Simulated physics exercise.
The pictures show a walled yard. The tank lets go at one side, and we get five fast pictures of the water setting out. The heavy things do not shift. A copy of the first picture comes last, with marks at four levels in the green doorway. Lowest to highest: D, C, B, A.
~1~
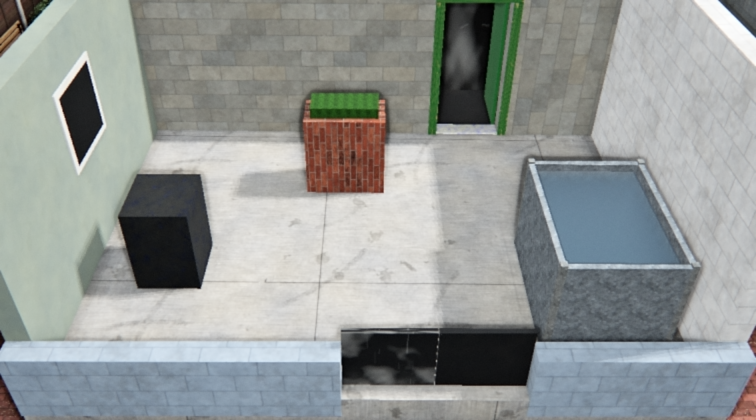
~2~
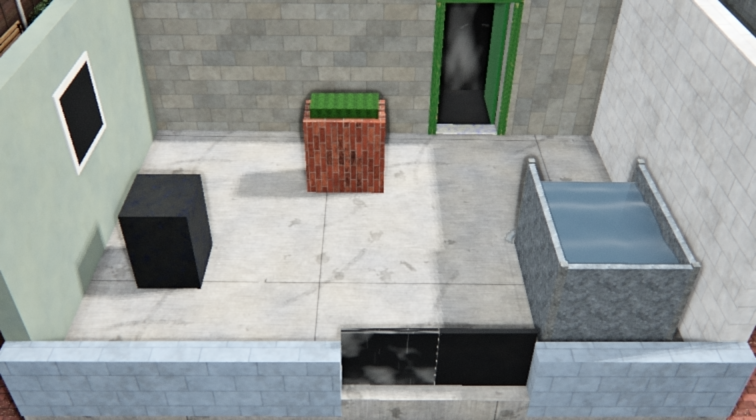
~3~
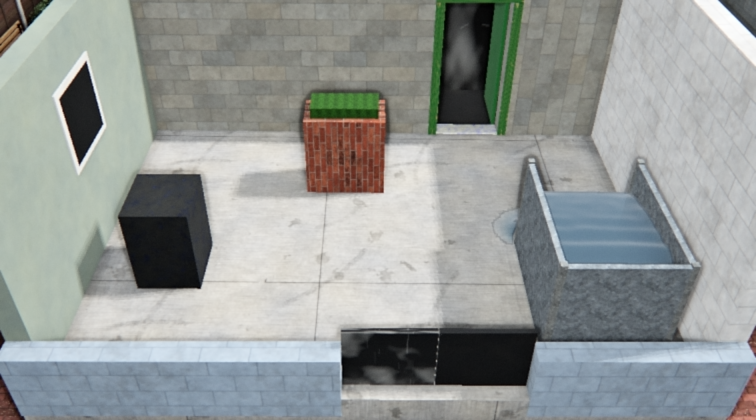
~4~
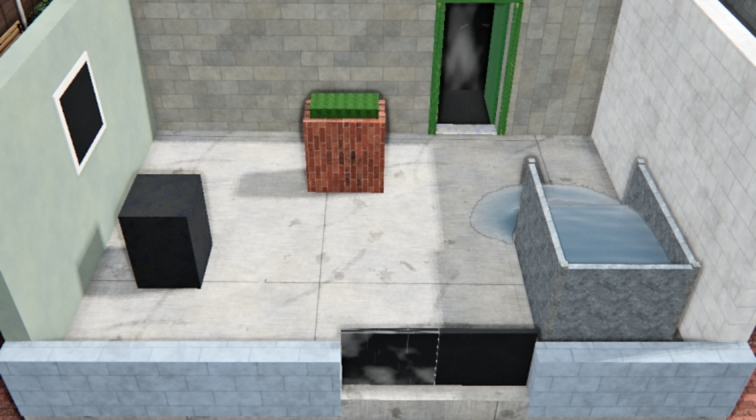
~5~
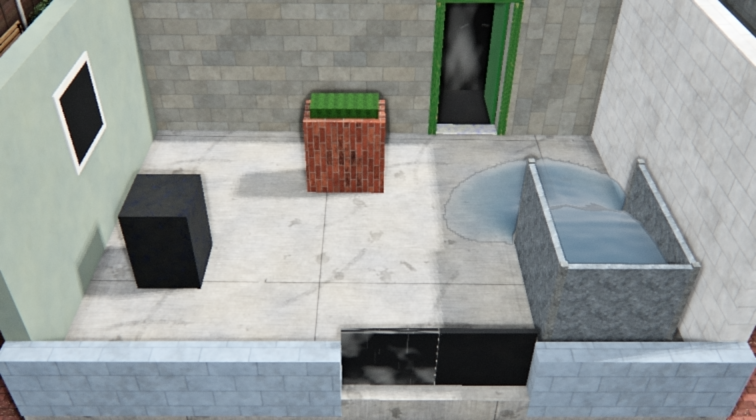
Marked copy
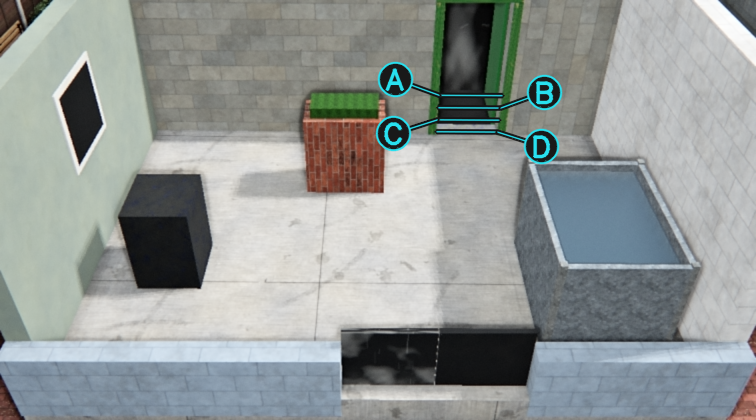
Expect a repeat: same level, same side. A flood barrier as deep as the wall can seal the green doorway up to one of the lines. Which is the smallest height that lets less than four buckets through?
Go for B.
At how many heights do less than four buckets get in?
Two of the four.
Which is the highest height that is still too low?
It is C.
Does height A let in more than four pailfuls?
No, not at all.
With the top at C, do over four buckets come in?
Yes, that goes wrong.
In cyan, A at (470, 95); B at (469, 107); C at (468, 120); D at (467, 131); from the bottom up D, C, B, A.
If A is chosen, nothing gets over.
If B is chosen, a splash gets over, under a bucket.
If C is chosen, about 10 bucketfuls get in.
If D is chosen, dozens of bucketfuls pour in.
